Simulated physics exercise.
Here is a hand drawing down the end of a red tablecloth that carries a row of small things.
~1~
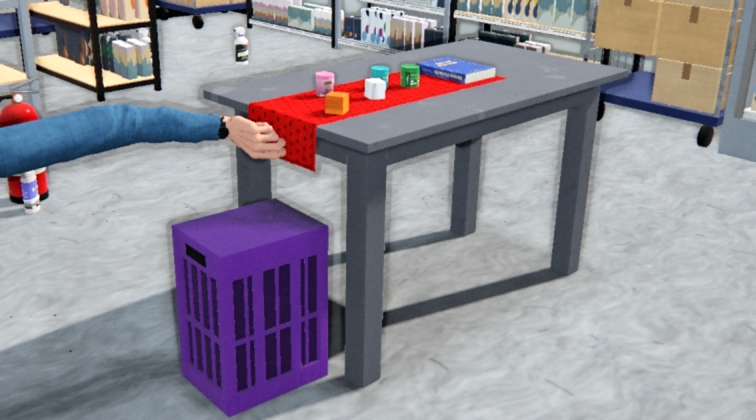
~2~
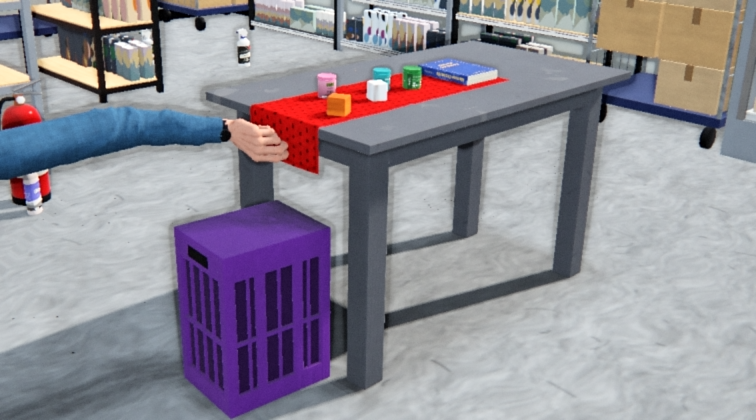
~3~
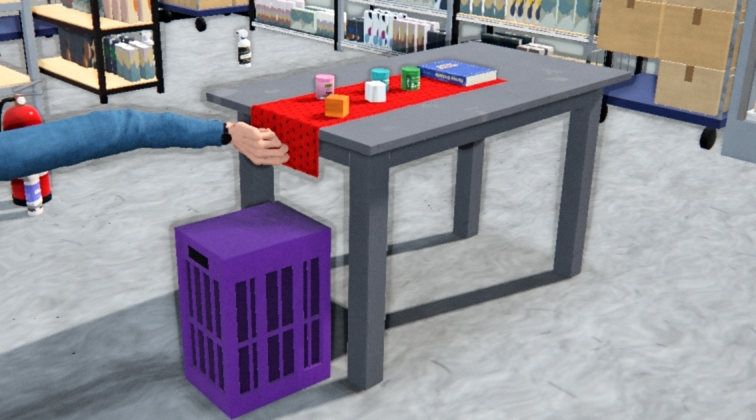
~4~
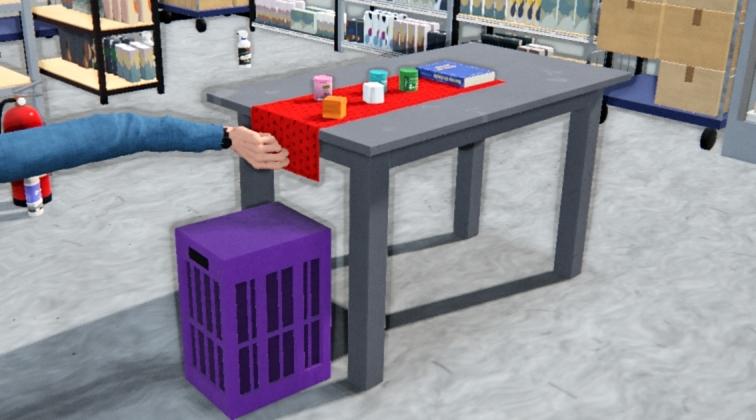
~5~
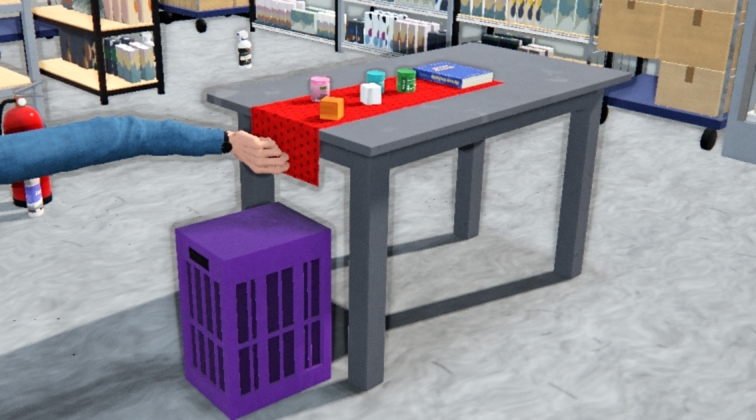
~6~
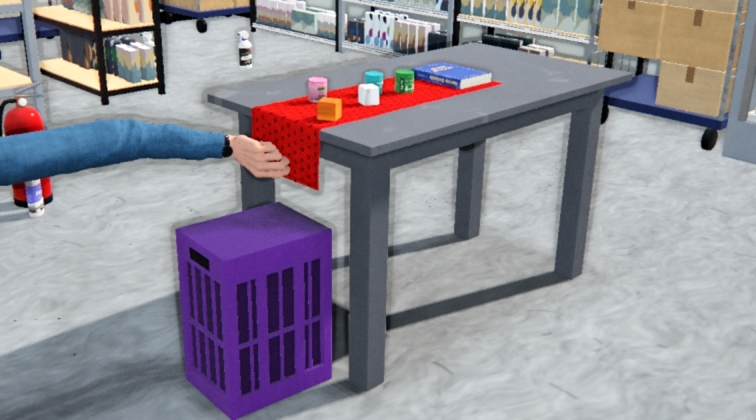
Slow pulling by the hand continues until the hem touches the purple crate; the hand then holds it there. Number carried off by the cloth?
One ends up below.
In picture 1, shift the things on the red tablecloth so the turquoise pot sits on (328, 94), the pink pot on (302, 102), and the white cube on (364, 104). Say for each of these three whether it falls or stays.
Of the three, the turquoise pot stays aboard, the pink pot takes a tumble, the white cube stays aboard.
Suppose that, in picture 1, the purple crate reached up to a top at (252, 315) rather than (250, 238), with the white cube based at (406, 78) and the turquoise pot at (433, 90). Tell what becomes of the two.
The white cube stays aboard, and the turquoise pot stays aboard.
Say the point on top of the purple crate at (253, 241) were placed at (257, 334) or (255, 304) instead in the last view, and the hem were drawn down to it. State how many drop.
The count comes out 4 and 3.
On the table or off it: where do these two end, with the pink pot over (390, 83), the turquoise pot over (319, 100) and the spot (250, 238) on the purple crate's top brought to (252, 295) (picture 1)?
The pink pot ends up on top while the turquoise pot ends up off.
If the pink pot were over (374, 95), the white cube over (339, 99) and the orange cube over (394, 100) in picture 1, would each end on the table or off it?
Pink pot: Stays. White cube: Stays. Orange cube: Stays.
Soon after, hem on the crate; orange cube gone.
At rest, hem on the crate; orange cube gone. The count of fallen things is one.
